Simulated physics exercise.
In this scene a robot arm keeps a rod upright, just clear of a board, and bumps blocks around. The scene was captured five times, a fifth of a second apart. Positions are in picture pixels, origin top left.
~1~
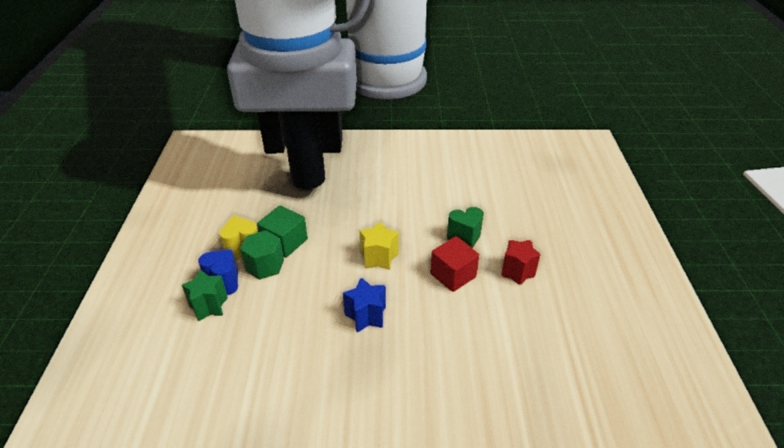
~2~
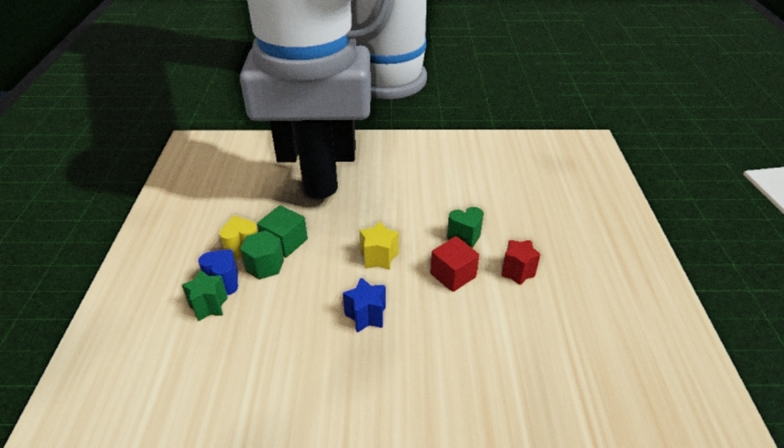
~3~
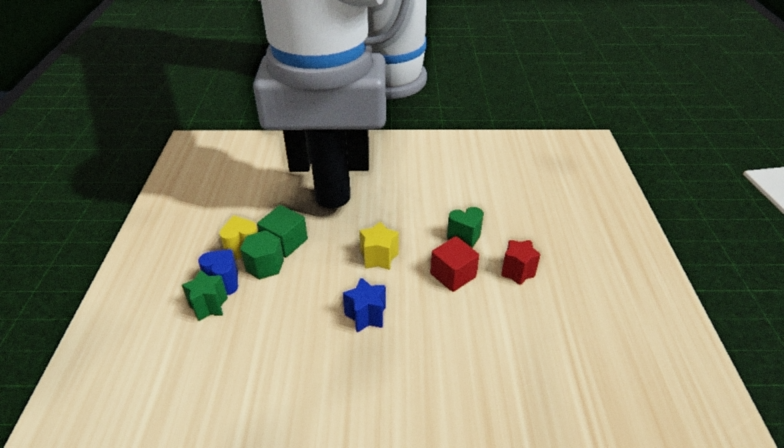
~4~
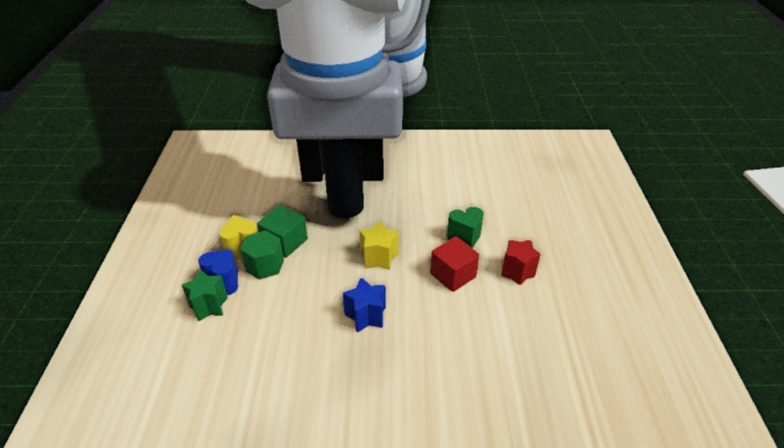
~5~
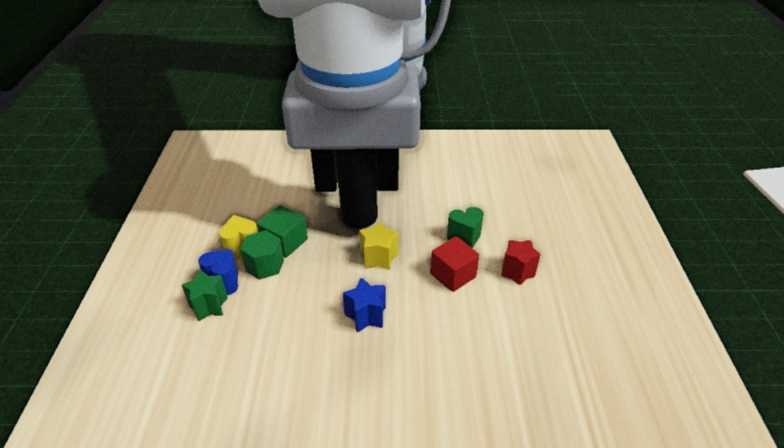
A robot arm with a black rod moved a short way right and toward the viewer over a wooden board, nearing a yellow star block, while all the colored blocks stayed still.
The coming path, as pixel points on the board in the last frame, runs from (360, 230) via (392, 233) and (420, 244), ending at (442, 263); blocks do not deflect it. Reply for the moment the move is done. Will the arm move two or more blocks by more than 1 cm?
No, that is not how it ends up.
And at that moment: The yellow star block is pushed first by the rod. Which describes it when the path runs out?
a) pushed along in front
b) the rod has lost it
That would be b.
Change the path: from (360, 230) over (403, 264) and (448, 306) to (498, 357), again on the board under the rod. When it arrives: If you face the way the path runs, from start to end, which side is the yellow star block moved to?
Toward the right.
On the path given first. One third of the way, rod at (393, 220); yellow star block at (381, 236), turned 15° clockwise.
Two thirds of the way, rod at (422, 231); yellow star block at (382, 237), turned 20° clockwise.
At the end, rod at (443, 250); yellow star block at (382, 237), turned 20° clockwise; red square at (466, 264); green heart block unmoved.
